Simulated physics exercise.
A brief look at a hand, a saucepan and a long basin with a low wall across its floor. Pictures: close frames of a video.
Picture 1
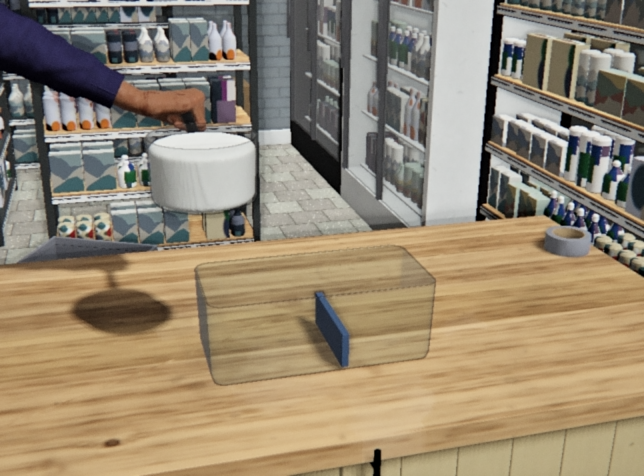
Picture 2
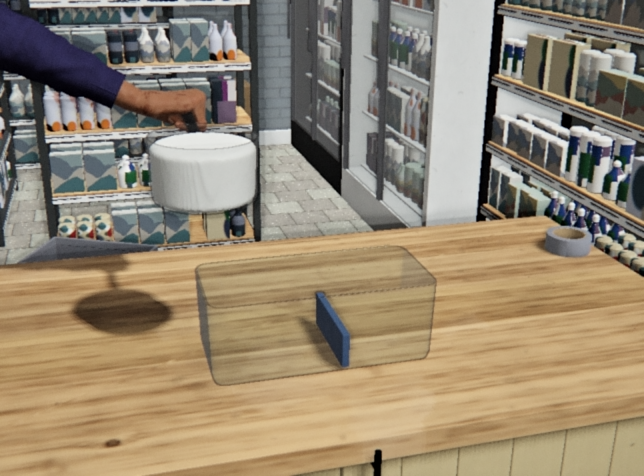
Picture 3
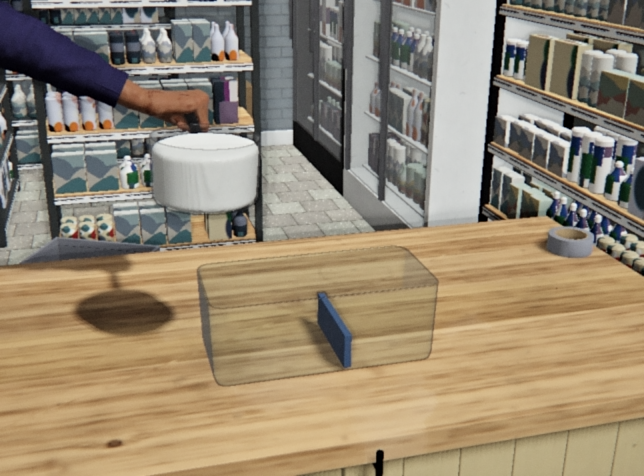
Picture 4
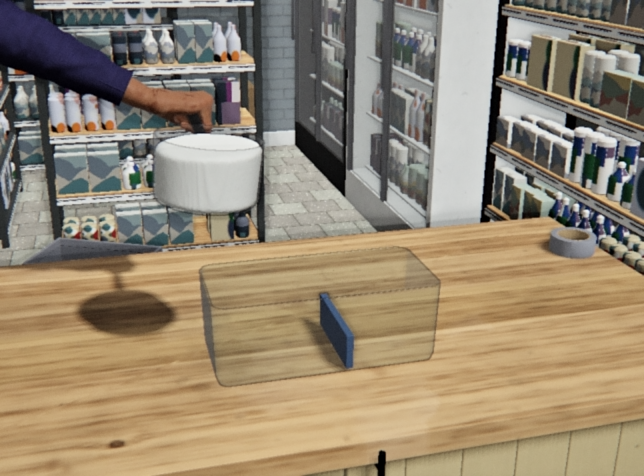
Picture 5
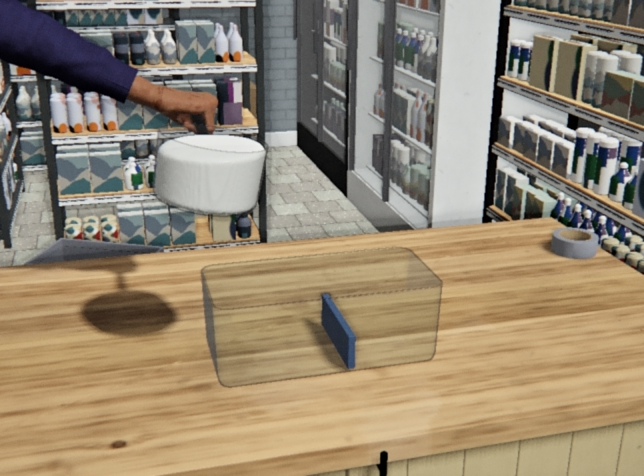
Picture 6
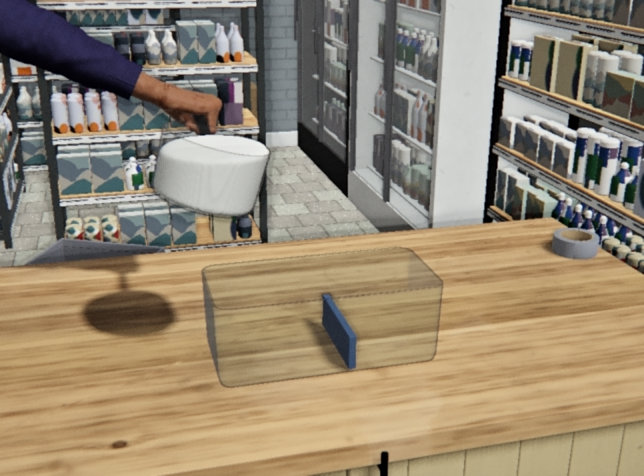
A hand in a dark blue sleeve reaches in from the left, holding a white saucepan above the far side of a pale wooden counter, seen from slightly above in a shop lined with stocked shelves. A clear long basin with a low blue wall across its floor sits mid-counter, a grey roll to its right. The pan gradually tilts rightward while the view shifts very slightly.
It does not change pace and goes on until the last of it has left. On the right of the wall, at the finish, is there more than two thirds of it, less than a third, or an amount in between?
There is less than a third of it there.
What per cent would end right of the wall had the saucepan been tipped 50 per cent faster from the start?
Some 10 per cent.
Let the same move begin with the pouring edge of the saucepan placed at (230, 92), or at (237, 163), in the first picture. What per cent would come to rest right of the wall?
5 %, 5 %.
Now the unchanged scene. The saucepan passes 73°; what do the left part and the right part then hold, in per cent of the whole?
So the left part has 10 percent, while the right part has 0.
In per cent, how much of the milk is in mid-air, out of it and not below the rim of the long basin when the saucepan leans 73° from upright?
About 35 per cent.
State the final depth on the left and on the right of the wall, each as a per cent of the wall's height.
On the left it is 60 per cent, on the right 20.
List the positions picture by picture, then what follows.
In the first frame, it leans 0°; its right rim is at (255, 134); the milk meets the walls at (148, 148) and (253, 141); the long basin's rim runs from (201, 287) to (419, 264); the wall's top is at (332, 313).
In the second frame, it leans 1°; its right rim is at (256, 135); the milk meets the walls at (149, 148) and (254, 142).
In the third frame, it leans 3°; its right rim is at (259, 137); the milk meets the walls at (152, 148) and (257, 143).
In the fourth frame, it leans 6°; its right rim is at (263, 141); the milk meets the walls at (155, 149) and (260, 144).
In the fifth frame, it leans 11°; its right rim is at (266, 145); the milk meets the walls at (158, 150) and (263, 145).
In the sixth frame, it leans 16°; its right rim is at (269, 151); the milk meets the walls at (159, 151) and (266, 146).
A moment on, the saucepan is tipped part way and 54 per cent is still to pour, 11 is left of the wall and 2 right of it.
Next, the saucepan is tipped right over and 10 per cent is still to pour, 60 is left of the wall and 18 right of it.
Then the saucepan is tipped right over and 0 per cent is still to pour, 76 is left of the wall and 20 right of it.
Later the saucepan is tipped right over and 0 per cent is still to pour, 77 is left of the wall and 20 right of it.
At rest 77 per cent lies left of the wall, 20 right of it and 3 outside.
